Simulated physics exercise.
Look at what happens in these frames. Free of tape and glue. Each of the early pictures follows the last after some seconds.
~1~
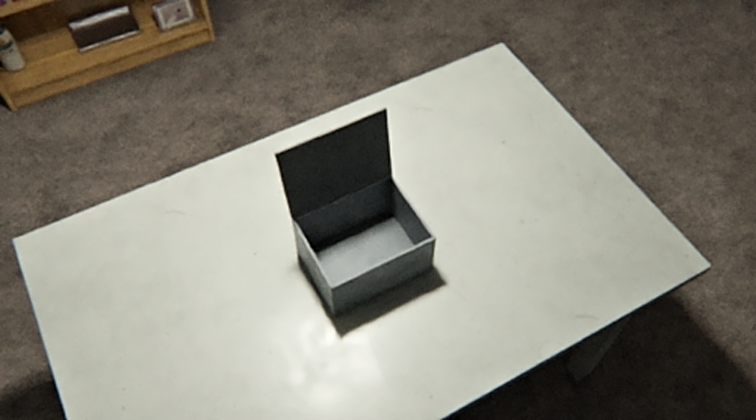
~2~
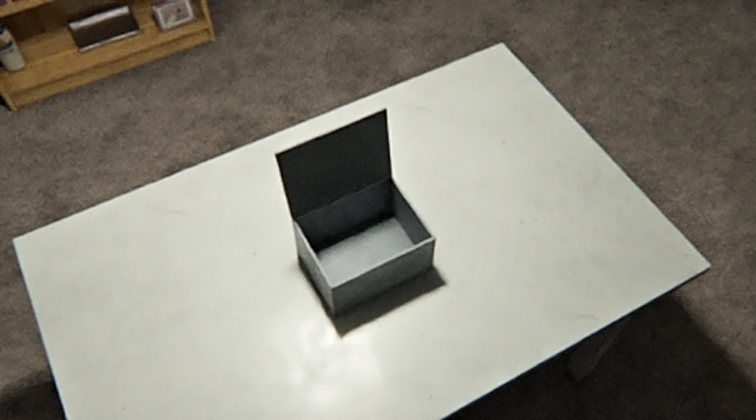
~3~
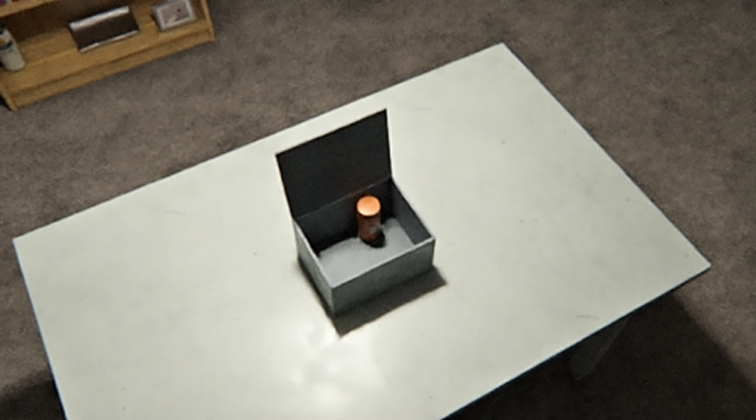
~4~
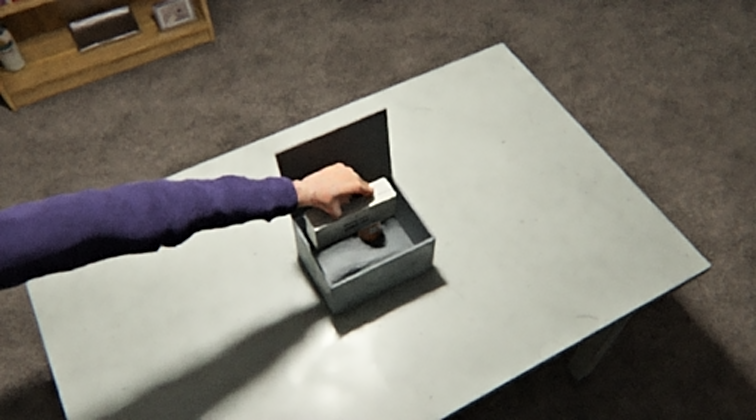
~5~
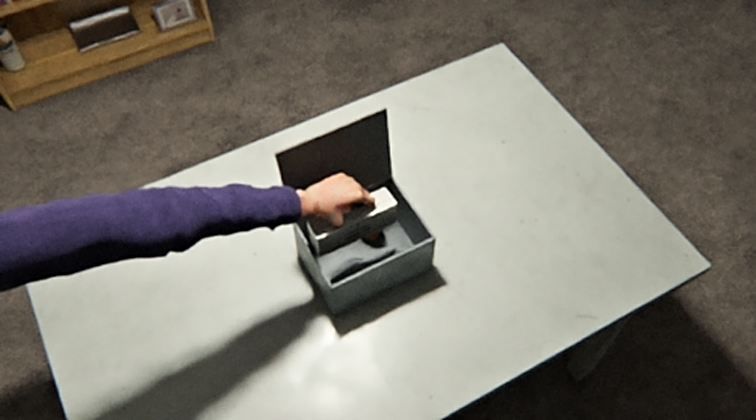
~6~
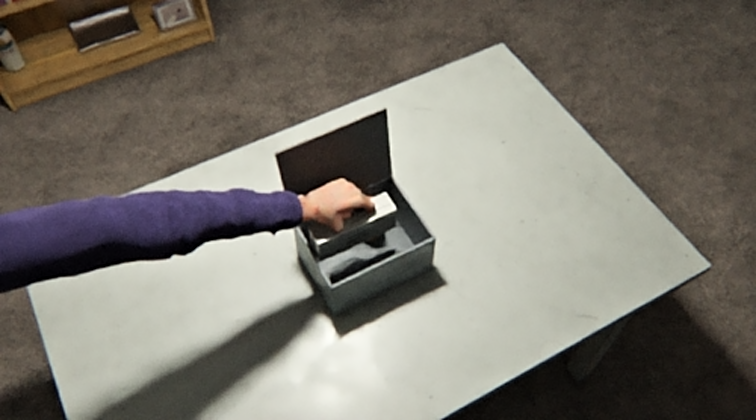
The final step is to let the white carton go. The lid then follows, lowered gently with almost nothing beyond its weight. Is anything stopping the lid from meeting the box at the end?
No, the lid closes.
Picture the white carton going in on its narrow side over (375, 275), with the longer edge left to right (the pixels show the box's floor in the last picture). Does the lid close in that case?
Then the lid does shut, as it turns out.
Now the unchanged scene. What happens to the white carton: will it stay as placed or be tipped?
Well, the white carton stays just as set.
Then, 0.30 s after the last picture, white carton slid a little near (354, 252).
Then, 1.40 s after the last picture, lid 72° above the rim; white carton slid about its own width near (354, 254).
Then, 1.90 s after the last picture, lid 39° above the rim; white carton slid about its own width near (354, 254).
Then, 2.30 s after the last picture, lid 7° above the rim; white carton slid about its own width near (354, 254).
At rest, lid shut; moved from the start, white carton; orange shaker in place. Seen from the same camera at the end, white carton near (354, 254).
